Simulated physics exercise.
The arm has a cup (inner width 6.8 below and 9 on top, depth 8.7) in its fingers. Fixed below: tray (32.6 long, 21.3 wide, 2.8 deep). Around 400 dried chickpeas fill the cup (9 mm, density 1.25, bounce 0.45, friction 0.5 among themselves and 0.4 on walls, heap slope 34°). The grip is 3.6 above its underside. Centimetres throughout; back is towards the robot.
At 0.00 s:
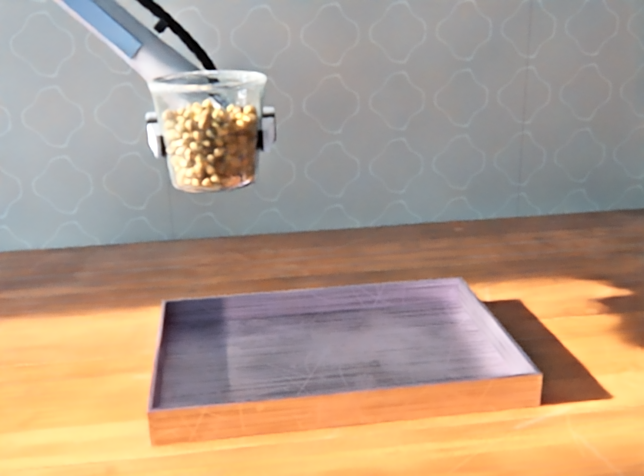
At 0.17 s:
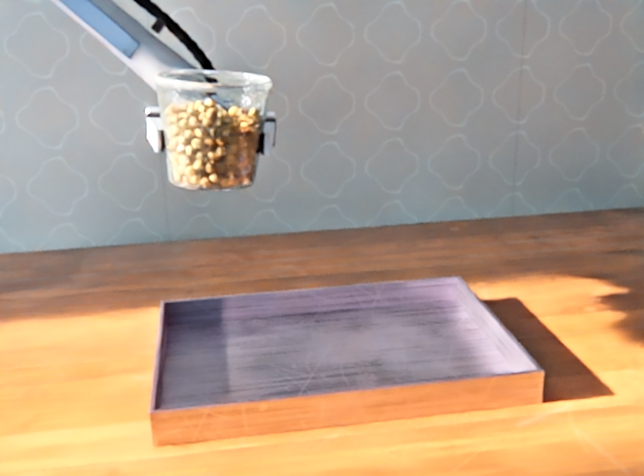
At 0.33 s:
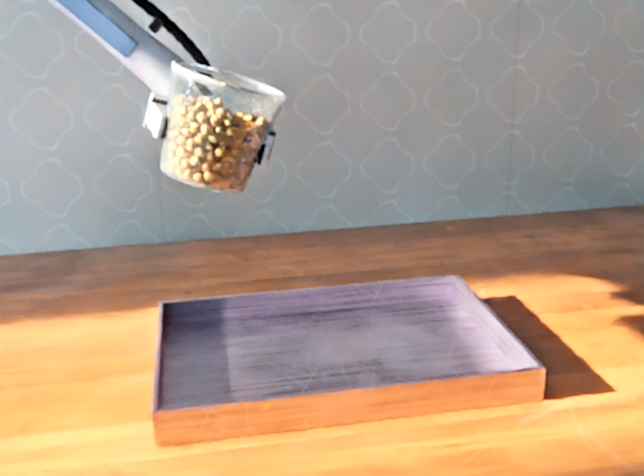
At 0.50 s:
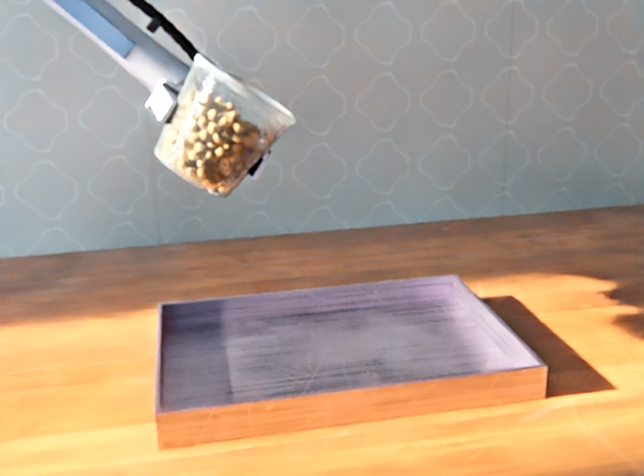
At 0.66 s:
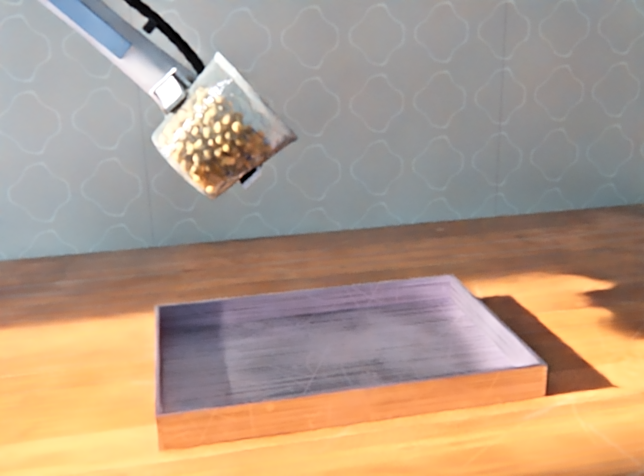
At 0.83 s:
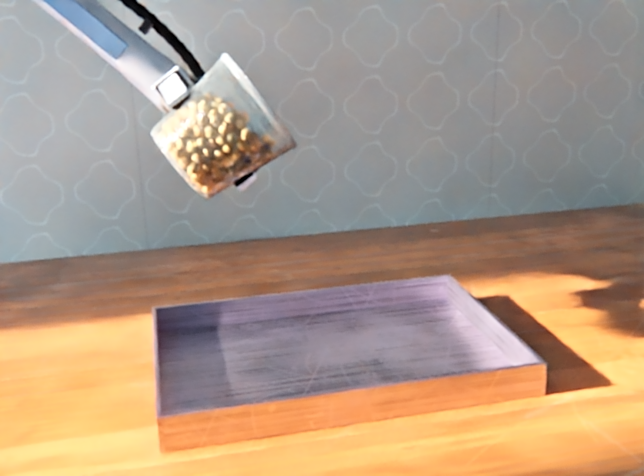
A clear cup of chickpeas, gripped by a robot arm above a shallow purple-and-wood tray, started upright, then tilted steadily to the right while the chickpeas shifted inside and the tray stayed empty.
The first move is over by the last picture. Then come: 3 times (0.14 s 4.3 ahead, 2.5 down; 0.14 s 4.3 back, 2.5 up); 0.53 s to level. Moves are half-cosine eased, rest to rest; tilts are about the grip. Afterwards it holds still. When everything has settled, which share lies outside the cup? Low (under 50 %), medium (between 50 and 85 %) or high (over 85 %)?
Share outside the cup: Low (under 50 %).
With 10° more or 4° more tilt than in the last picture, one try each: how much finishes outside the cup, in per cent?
About 30 and 20 per cent.
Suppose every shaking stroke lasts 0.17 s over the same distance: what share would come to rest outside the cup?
It would be near 5 per cent.
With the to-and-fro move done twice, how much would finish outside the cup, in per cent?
Then about 10 per cent.
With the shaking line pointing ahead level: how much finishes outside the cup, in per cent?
Some 35 per cent.
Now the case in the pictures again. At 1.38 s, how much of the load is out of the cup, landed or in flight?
Near 10 per cent so far.
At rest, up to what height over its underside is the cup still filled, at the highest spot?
About 9.0 cm.
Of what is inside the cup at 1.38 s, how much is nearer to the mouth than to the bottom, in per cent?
Roughly 40 per cent.
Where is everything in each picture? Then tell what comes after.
Cup middle at (212, 133), level; upper third of the load around (208, 119), from x 165 to 255, top at y 100; 395 in the cup, in the first picture.
Cup middle at (213, 132), tilted 5° forward; upper third of the load around (209, 118), from x 170 to 255, top at y 100, in the second picture.
Cup middle at (216, 131), tilted 19° forward; upper third of the load around (210, 118), from x 170 to 260, top at y 95, in the third picture.
Cup middle at (219, 132), tilted 36° forward; upper third of the load around (209, 117), from x 170 to 265, top at y 95, in the fourth picture.
Cup middle at (220, 133), tilted 50° forward; upper third of the load around (211, 118), from x 165 to 265, top at y 90, in the fifth picture.
Cup middle at (219, 134), tilted 55° forward; upper third of the load around (212, 120), from x 165 to 275, top at y 95; 395 in the cup, in the sixth picture.
By 1.38 s, tilted 55° forward, highest piece 24 above the table; 359 in the cup, 21 in the tray, 15 in flight or on a rim.
By 1.93 s, tilted 29° forward, highest piece 26 above the table; 353 in the cup, 42 in the tray.
By 2.40 s, level, highest piece 28 above the table; 353 in the cup, 42 in the tray.
By 3.45 s, level, highest piece 28 above the table; 353 in the cup, 42 in the tray.
Final count, 353 in the cup, 42 in the tray. That is 11 % outside the cup.
